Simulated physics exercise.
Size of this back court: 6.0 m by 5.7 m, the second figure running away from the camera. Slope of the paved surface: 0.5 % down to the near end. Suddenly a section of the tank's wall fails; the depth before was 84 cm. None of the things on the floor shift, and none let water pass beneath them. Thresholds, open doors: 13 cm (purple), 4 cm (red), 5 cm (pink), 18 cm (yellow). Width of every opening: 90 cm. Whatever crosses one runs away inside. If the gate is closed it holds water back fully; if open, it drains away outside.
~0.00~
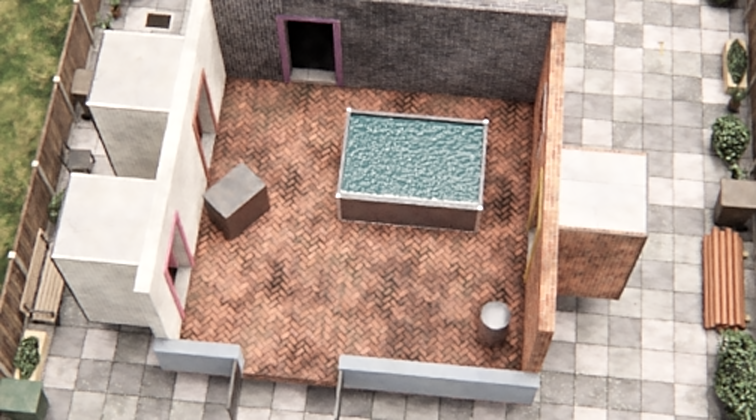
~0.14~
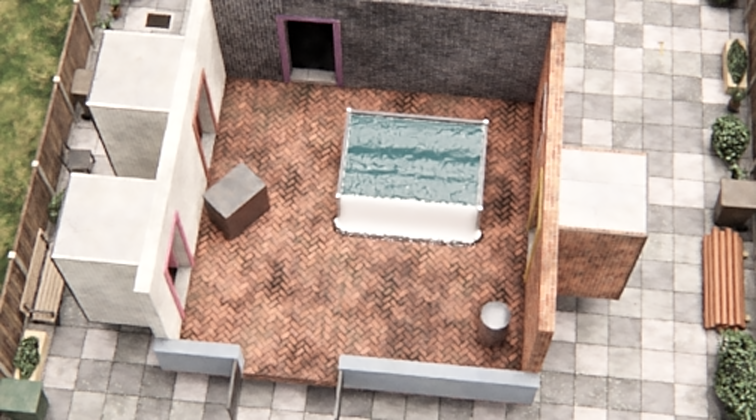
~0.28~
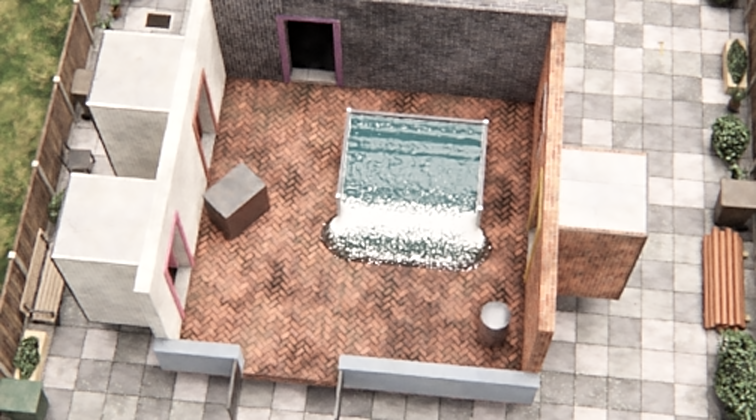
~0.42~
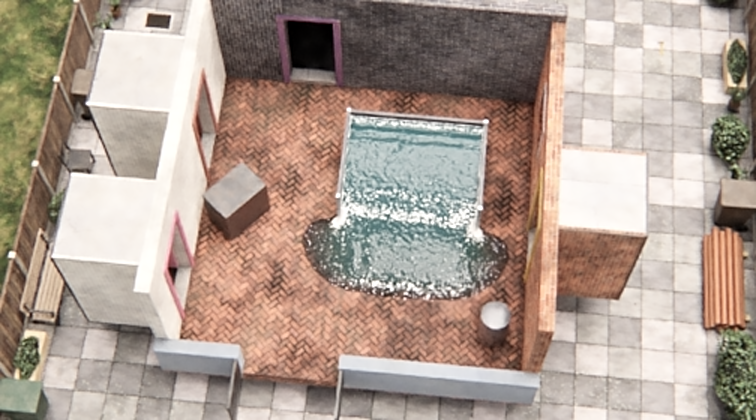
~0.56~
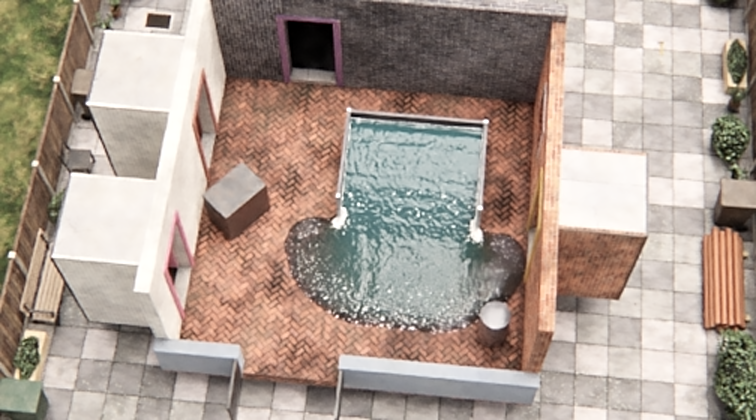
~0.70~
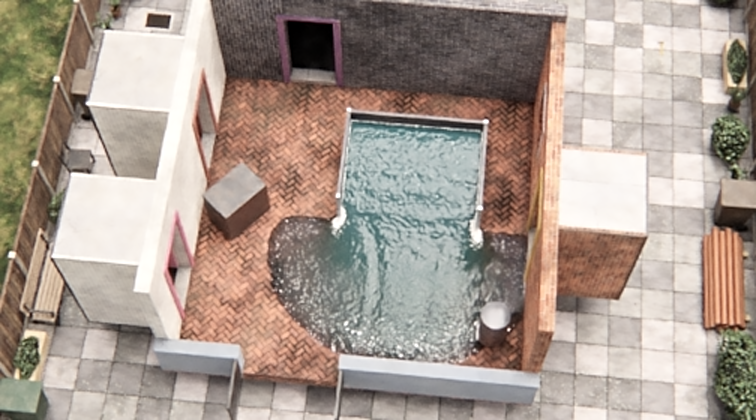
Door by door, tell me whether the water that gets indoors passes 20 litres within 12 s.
At the end, watch the purple door: It will not outstrip the limit. Watch the red door: It will outstrip the limit. Watch the pink door: It will outstrip the limit. Watch the yellow door: It will not outstrip the limit.
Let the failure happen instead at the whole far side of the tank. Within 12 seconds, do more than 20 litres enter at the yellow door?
Yellow: Falls short.
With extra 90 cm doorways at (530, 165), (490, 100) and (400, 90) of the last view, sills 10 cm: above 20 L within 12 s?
Door 1: Lower; door 2: Higher; door 3: Lower.
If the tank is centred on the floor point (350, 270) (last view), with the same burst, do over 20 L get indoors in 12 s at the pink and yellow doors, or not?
For the pink door, the amount is acceptable; for the yellow door, the amount is acceptable.
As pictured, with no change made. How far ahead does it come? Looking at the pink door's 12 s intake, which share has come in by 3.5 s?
Roughly 0 percent is in by then.
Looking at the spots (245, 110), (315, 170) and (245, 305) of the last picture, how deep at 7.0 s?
Approximately 2, 2 and 12 centimetres, going through them in turn.
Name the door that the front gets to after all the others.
That would be the purple door, last of all.
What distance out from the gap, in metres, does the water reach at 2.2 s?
I'd put it close to 4.8 m.
After 1.4 s water covers 50 % of the floor and is deepest (52 cm) near (394, 363); purple door not reached, red door not reached, pink door not reached, yellow door 6 cm at the sill, 0 L in.
After 2.2 s water covers 50 % of the floor and is deepest (56 cm) near (508, 384); purple door not reached, red door not reached, pink door 6 cm at the sill, 0 L in, yellow door 5 cm at the sill, 0 L in.
After 3.5 s water covers 55 % of the floor and is deepest (30 cm) near (177, 353); purple door not reached, red door not reached, pink door 11 cm at the sill, 5 L in, yellow door 15 cm at the sill, 0 L in.
After 7.0 s water covers 95 % of the floor and is deepest (16 cm) near (290, 86); purple door 9 cm at the sill, 0 L in, red door 2 cm at the sill, 0 L in, pink door 13 cm at the sill, 168 L in, yellow door 7 cm at the sill, 0 L in.
After 12.0 s water covers 100 % of the floor and is deepest (11 cm) near (331, 208); purple door 7 cm at the sill, 1 L in, red door 9 cm at the sill, 44 L in, pink door 7 cm at the sill, 221 L in, yellow door 5 cm at the sill, 0 L in.
